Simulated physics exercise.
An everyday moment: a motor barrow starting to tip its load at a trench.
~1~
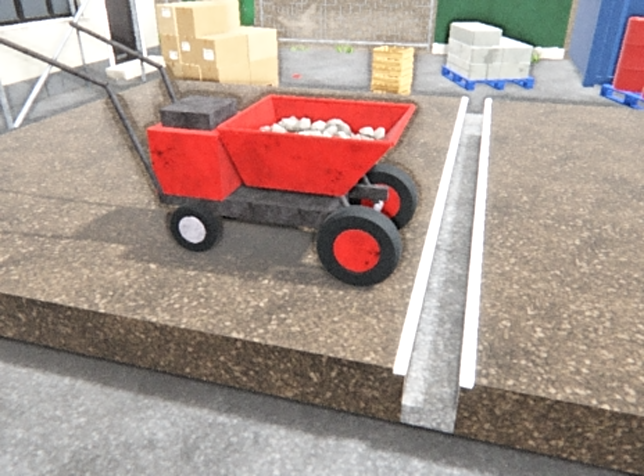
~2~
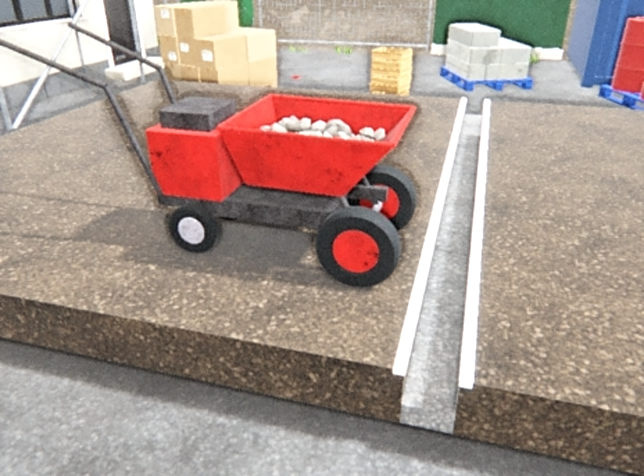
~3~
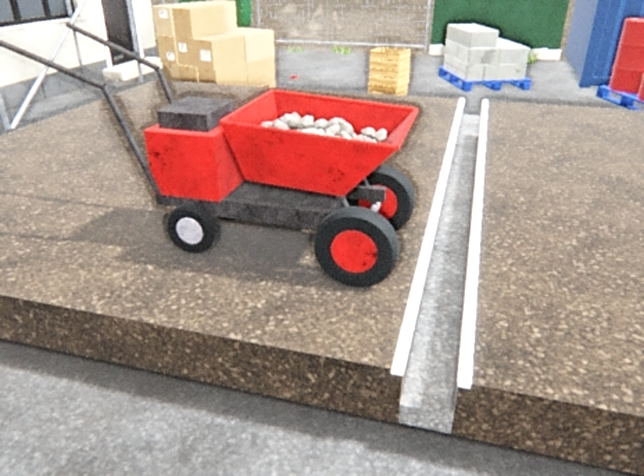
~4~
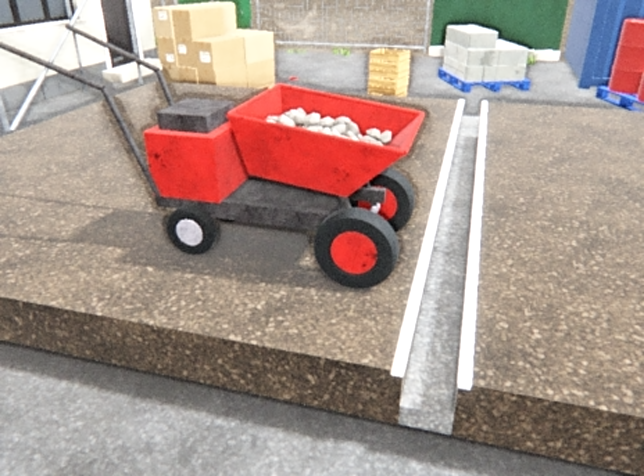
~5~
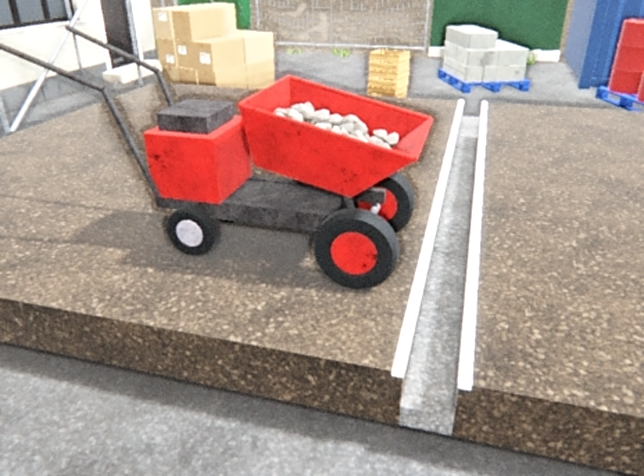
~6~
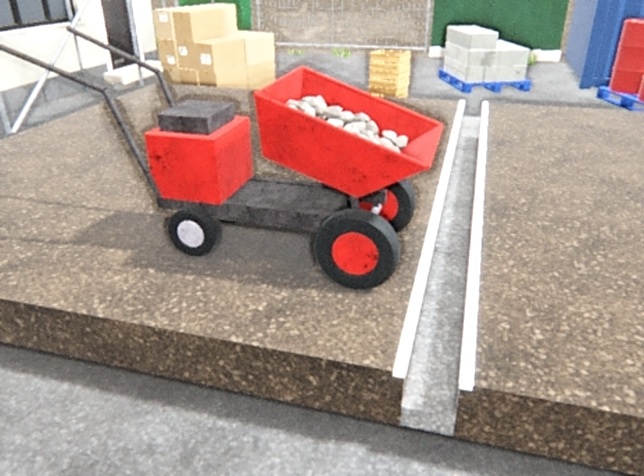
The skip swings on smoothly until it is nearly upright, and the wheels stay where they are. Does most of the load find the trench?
Between the edges lies less than half of the load.
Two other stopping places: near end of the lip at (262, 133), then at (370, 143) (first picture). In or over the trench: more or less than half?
The first try: Less than half. The second: Not half.
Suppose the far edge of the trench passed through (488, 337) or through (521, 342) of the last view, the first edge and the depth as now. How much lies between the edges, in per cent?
The first gives 30 %, the second 80 %.
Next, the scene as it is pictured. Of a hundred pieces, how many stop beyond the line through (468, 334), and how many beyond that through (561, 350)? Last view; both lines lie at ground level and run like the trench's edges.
The first gives 80 %, the second 20 %.
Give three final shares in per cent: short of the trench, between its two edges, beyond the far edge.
Short near 0; between near 5; beyond near 80.
Shortly afterwards, skip tipped steeply; the whole lot in the skip.
Next, skip tipped right over; the bulk in the skip; near a quarter beyond it.
Some moments later, skip tipped right over; a little in the skip; only a few in or heaped over the trench; the bulk beyond it.
In the end, skip tipped right over; a little in the skip; a little in or heaped over the trench; the bulk beyond it.
